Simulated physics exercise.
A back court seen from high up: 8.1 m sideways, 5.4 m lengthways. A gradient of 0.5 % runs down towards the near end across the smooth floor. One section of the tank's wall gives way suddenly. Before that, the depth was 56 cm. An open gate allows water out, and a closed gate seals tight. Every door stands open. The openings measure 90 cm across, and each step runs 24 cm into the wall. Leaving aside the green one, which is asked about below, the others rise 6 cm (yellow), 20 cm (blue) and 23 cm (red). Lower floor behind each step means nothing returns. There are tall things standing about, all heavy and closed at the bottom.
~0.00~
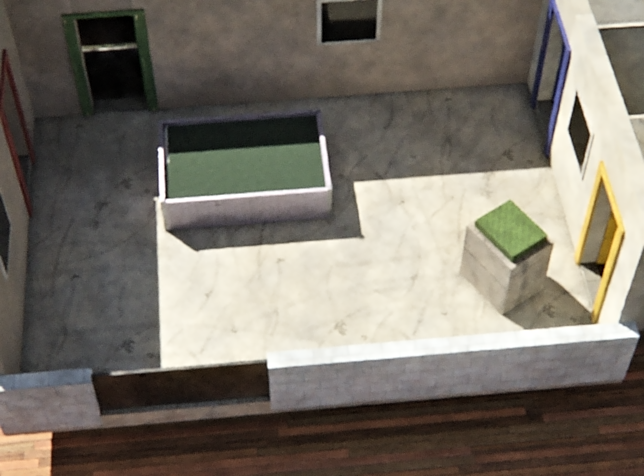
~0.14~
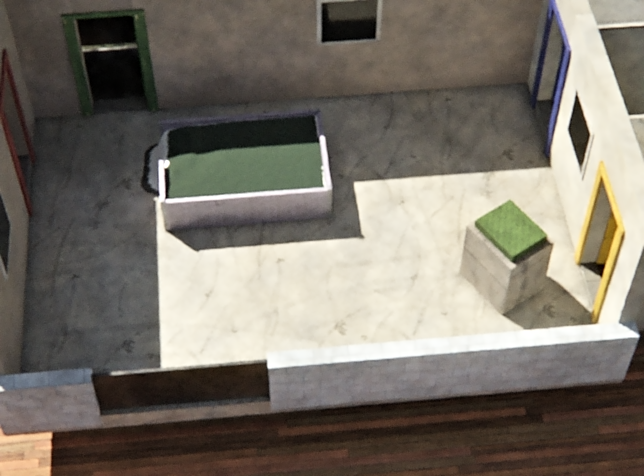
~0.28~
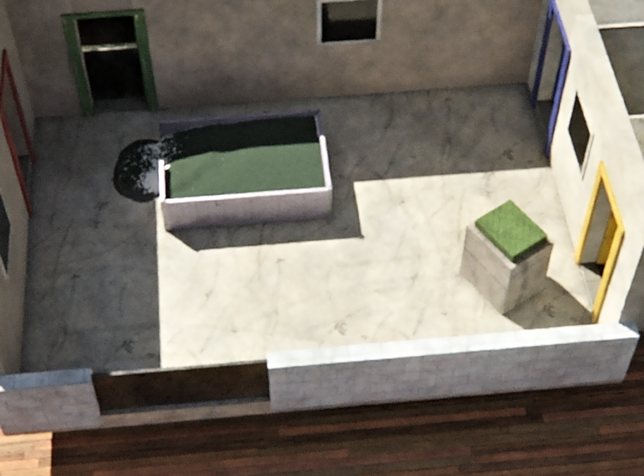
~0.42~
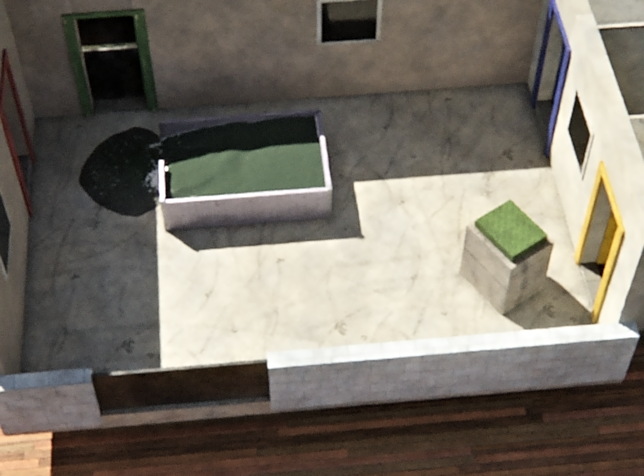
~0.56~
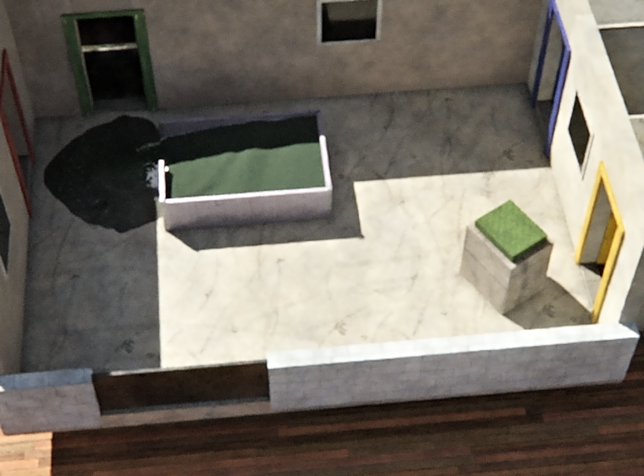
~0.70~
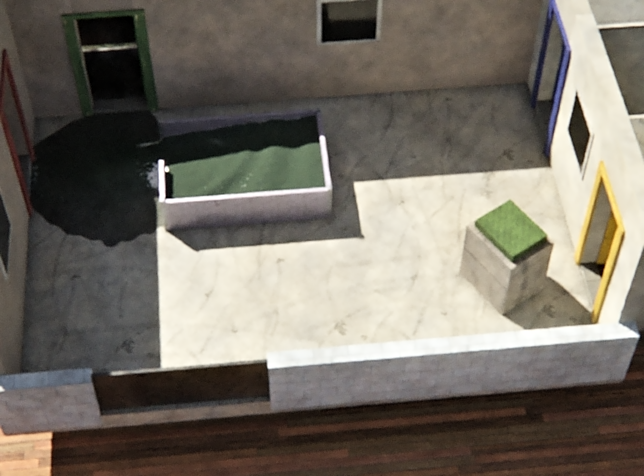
Dark water bursts from the left end of a low, pale-walled tank in a partly sunlit courtyard and spills onto the shaded floor. It spreads leftward in a widening, rounded pool, passing in front of the green doorway, until its edge reaches the red door at the left wall.
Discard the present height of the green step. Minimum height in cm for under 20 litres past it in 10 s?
Approx. 15 cm.
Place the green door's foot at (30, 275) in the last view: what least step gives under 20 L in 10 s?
6.5 cm.
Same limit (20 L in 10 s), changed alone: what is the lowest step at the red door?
I'd raise red to close to 24 cm.
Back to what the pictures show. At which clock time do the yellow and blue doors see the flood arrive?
The front reaches yellow at 8.5 s and blue at 9.5 s.
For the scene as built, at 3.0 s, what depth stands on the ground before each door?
Lab note, cm: Yellow 0; blue 0; red 26; green 15.
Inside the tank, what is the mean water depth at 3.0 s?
Around 31 cm on average.
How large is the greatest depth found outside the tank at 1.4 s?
I'd estimate roughly 39 cm.
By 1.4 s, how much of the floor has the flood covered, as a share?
The wet part is about 15 per cent.
After 1.4 s water covers 15 % of the floor, deepest (39 cm) near (35, 125); 9 cm at the green door, 2 litres in over its 6 cm step.
After 3.0 s water covers 25 % of the floor, deepest (27 cm) near (32, 176); 15 cm at the green door, 46 litres in over its 6 cm step.
After 10.0 s water covers 85 % of the floor, deepest (10 cm) near (20, 407); 7 cm at the green door, 183 litres in over its 6 cm step.
At the green door as built, the water arrived by 0.7 s and peaked near 15 cm at 2.8 s.
With a step of 13.5 cm, 32 litres would have come in within the 10 s; with 18 cm, 5 litres. So under 20 litres takes about 15 cm.
